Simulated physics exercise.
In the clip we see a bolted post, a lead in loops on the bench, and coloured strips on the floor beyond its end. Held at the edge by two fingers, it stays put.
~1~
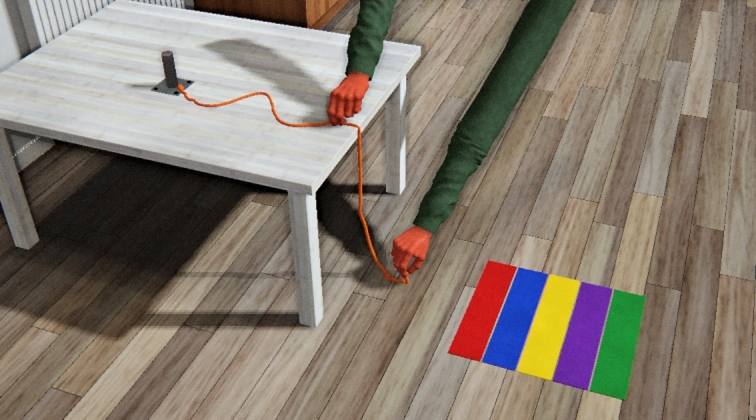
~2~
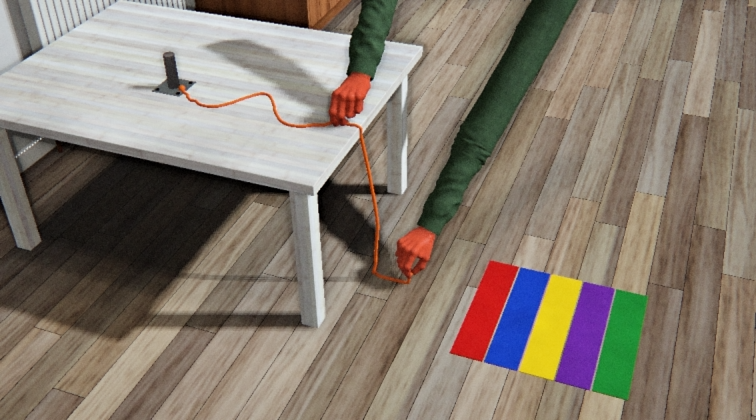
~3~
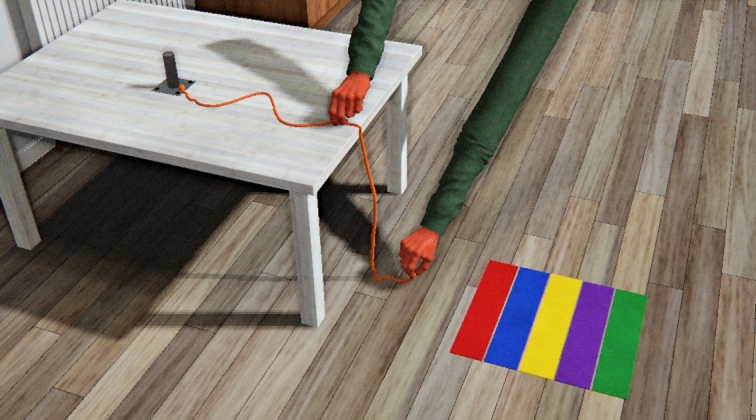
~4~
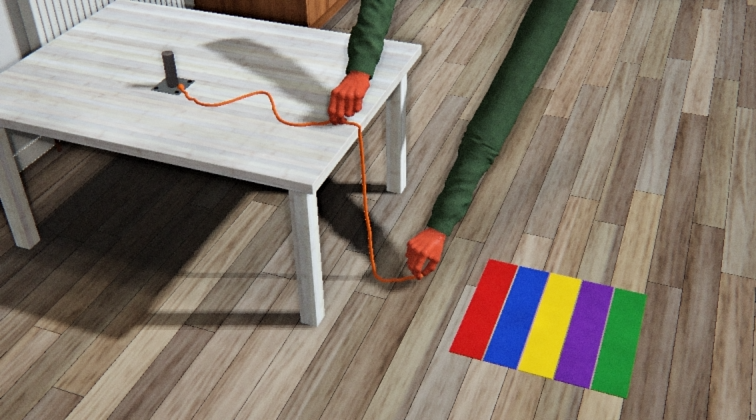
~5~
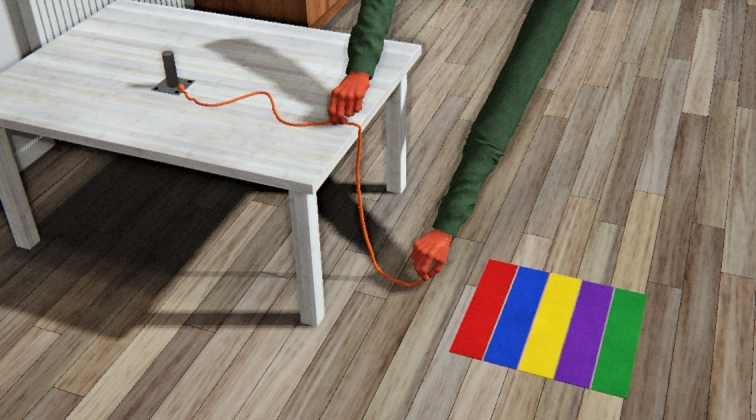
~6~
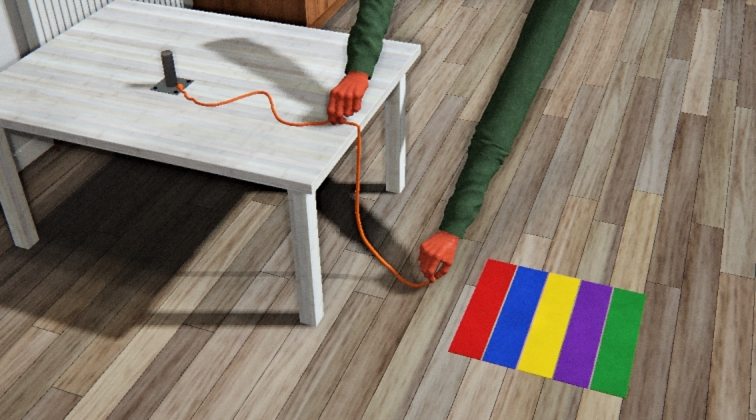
On a wood-plank floor beside a white table, a low hand slowly drawing an orange cord's end right, another hand staying at the edge.
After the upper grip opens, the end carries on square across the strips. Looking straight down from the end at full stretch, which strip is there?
The purple strip is there.
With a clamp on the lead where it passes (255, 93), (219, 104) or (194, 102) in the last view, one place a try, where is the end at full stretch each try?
Per try (px, approx.): (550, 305), (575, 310), (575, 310).
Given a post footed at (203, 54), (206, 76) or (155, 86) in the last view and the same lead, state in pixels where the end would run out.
Around (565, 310), then (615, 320), then (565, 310).
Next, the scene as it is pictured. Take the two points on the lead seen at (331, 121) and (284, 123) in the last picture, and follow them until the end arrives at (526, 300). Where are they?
To (368, 151) and (343, 119).
Early on, end near (525, 300); over blue.
Midway, end near (564, 309); over yellow.
At the end of the slack, end near (588, 315); over purple. Over purple.
